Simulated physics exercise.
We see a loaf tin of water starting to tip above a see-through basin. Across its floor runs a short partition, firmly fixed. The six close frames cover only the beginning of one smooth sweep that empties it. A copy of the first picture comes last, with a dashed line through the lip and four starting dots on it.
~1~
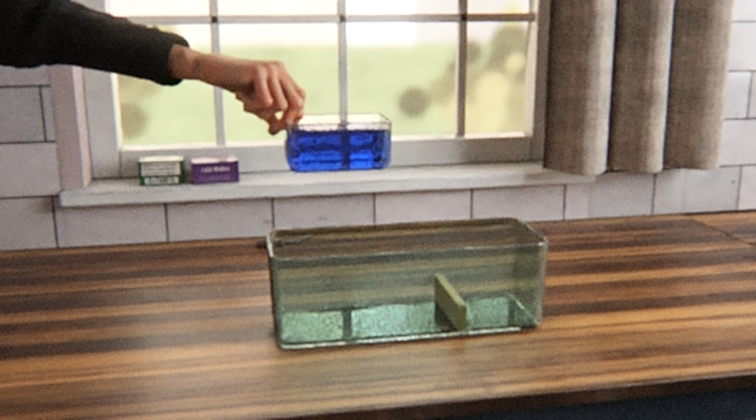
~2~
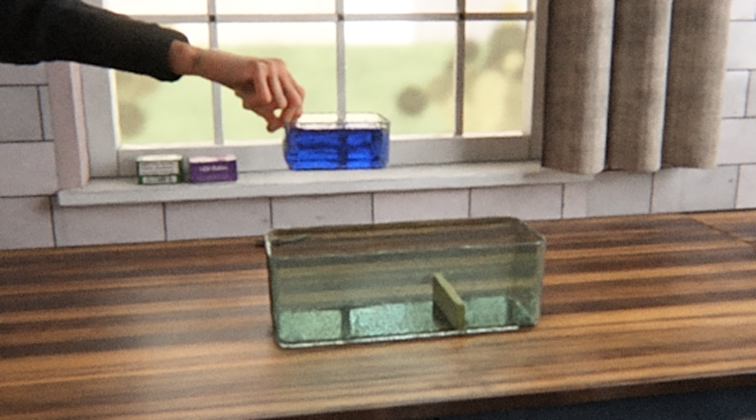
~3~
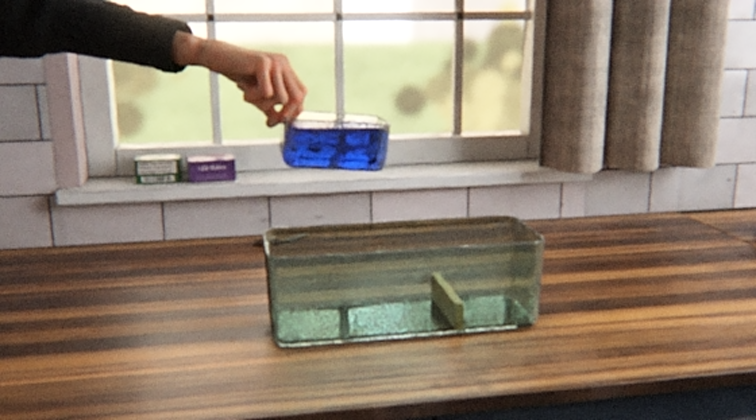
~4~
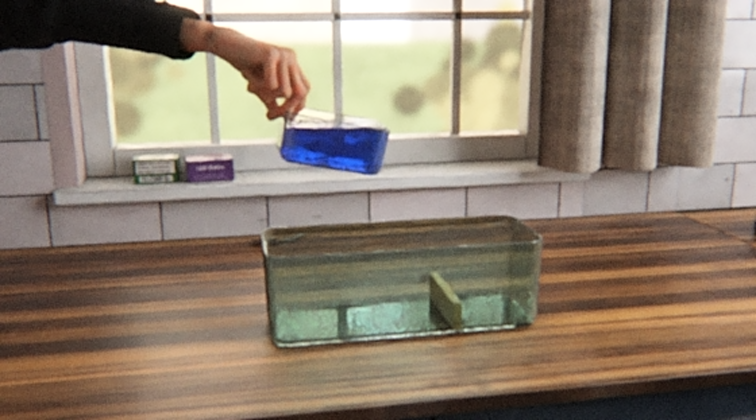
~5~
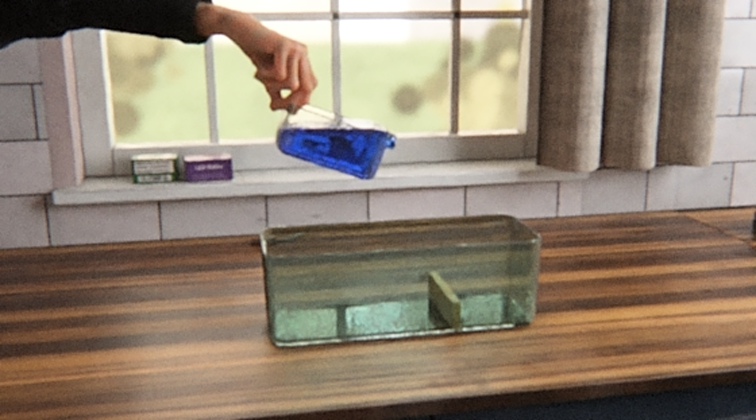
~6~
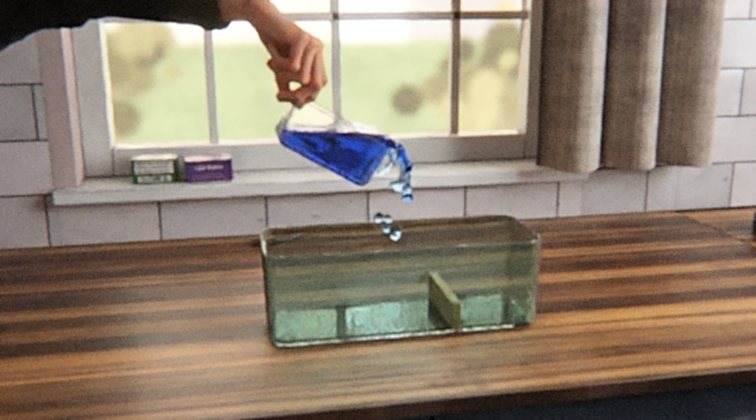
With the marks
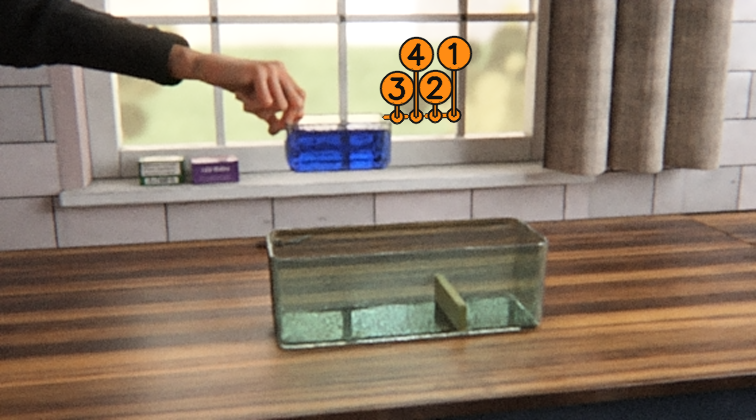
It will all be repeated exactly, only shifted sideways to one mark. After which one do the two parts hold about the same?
The answer is dot 3.
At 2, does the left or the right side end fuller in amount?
The right side.
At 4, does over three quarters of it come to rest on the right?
No.
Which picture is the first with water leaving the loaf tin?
Picture 5.
On the marked copy, 1 at (453, 115); 2 at (435, 115); 3 at (397, 116); 4 at (416, 116).
With 1, about 22 % ends left of the wall and 77 % right of it.
With 2, about 22 % ends left of the wall and 77 % right of it.
With 3, about 46 % ends left of the wall and 54 % right of it.
With 4, about 30 % ends left of the wall and 69 % right of it.
